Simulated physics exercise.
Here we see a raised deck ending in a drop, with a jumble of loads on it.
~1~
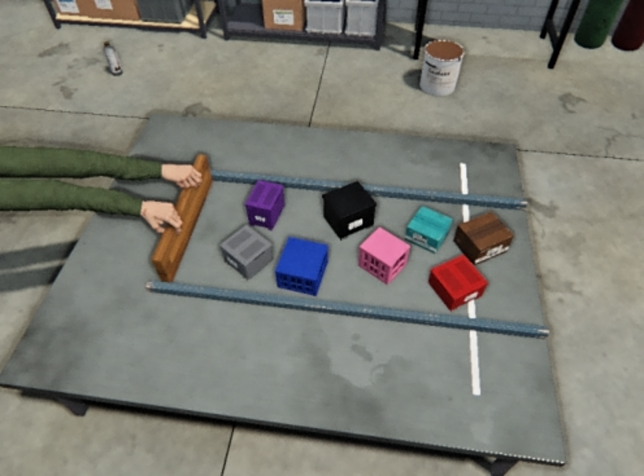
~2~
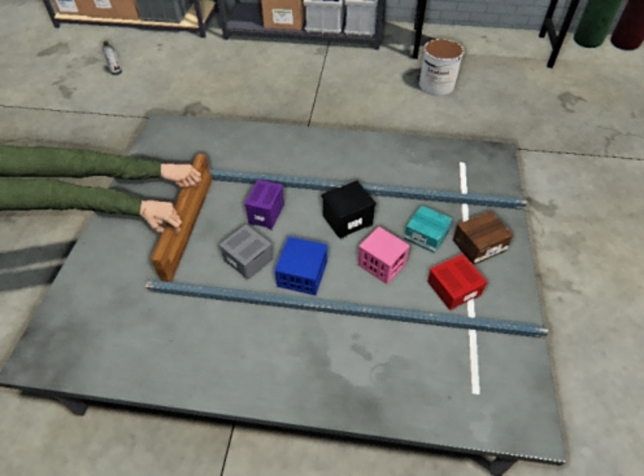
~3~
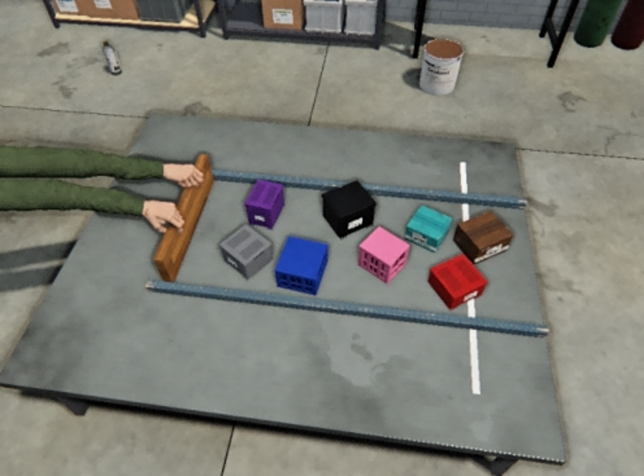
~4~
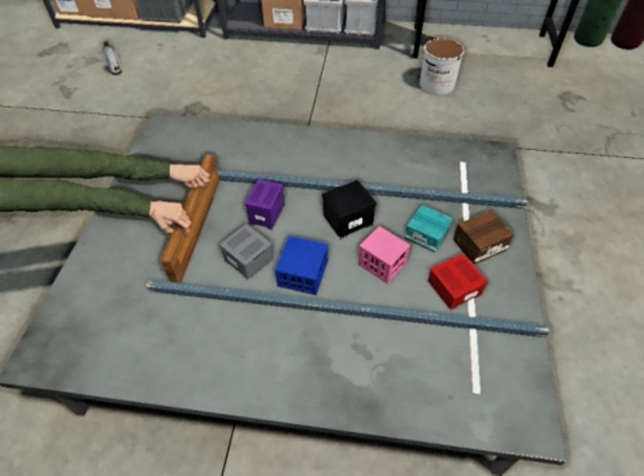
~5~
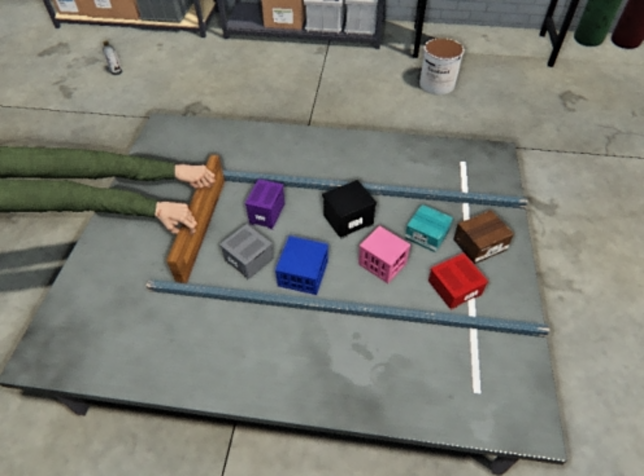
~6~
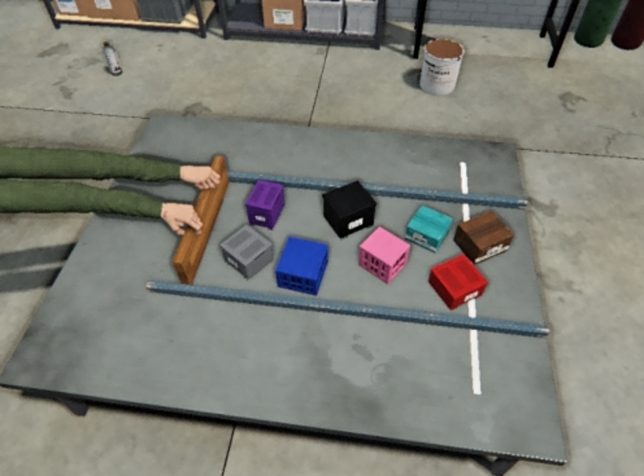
A wooden plank, held by two green-sleeved hands at the left, slides slowly a short way right between two blue rails on a grey deck, seen from above at an angle. Ahead of it sit purple, grey, blue, black, pink, turquoise, red and brown boxes, the last two near a white line. The boxes stay still, untouched, and the camera does not move.
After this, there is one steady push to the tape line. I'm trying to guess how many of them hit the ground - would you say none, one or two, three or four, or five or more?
I would say three or four.
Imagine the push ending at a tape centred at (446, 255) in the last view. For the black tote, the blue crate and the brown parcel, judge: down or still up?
The black tote survives; the blue crate survives; the brown parcel comes down.
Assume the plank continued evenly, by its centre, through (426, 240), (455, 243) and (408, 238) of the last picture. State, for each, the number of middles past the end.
1, 4, 1.
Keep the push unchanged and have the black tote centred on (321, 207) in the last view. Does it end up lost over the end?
It is safe.
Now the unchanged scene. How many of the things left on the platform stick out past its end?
Answer: 2.
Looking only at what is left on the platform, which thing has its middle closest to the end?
Blue crate.
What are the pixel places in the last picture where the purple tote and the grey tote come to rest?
The purple tote comes to rest at (484, 225), and the grey tote comes to rest at (492, 269).
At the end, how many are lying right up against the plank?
The answer is 2.
Early on, none off yet; brown parcel at rest near (483, 238); red tote at rest near (457, 282); turquoise parcel at rest near (429, 229).
A while later, none off yet; brown parcel travelled about its own width near (511, 242); red tote travelled about its own width near (507, 296); turquoise parcel travelled about its own width near (468, 238).
Finally, the number that fall off is three or four; lost, pink crate, turquoise parcel, red tote and brown parcel.
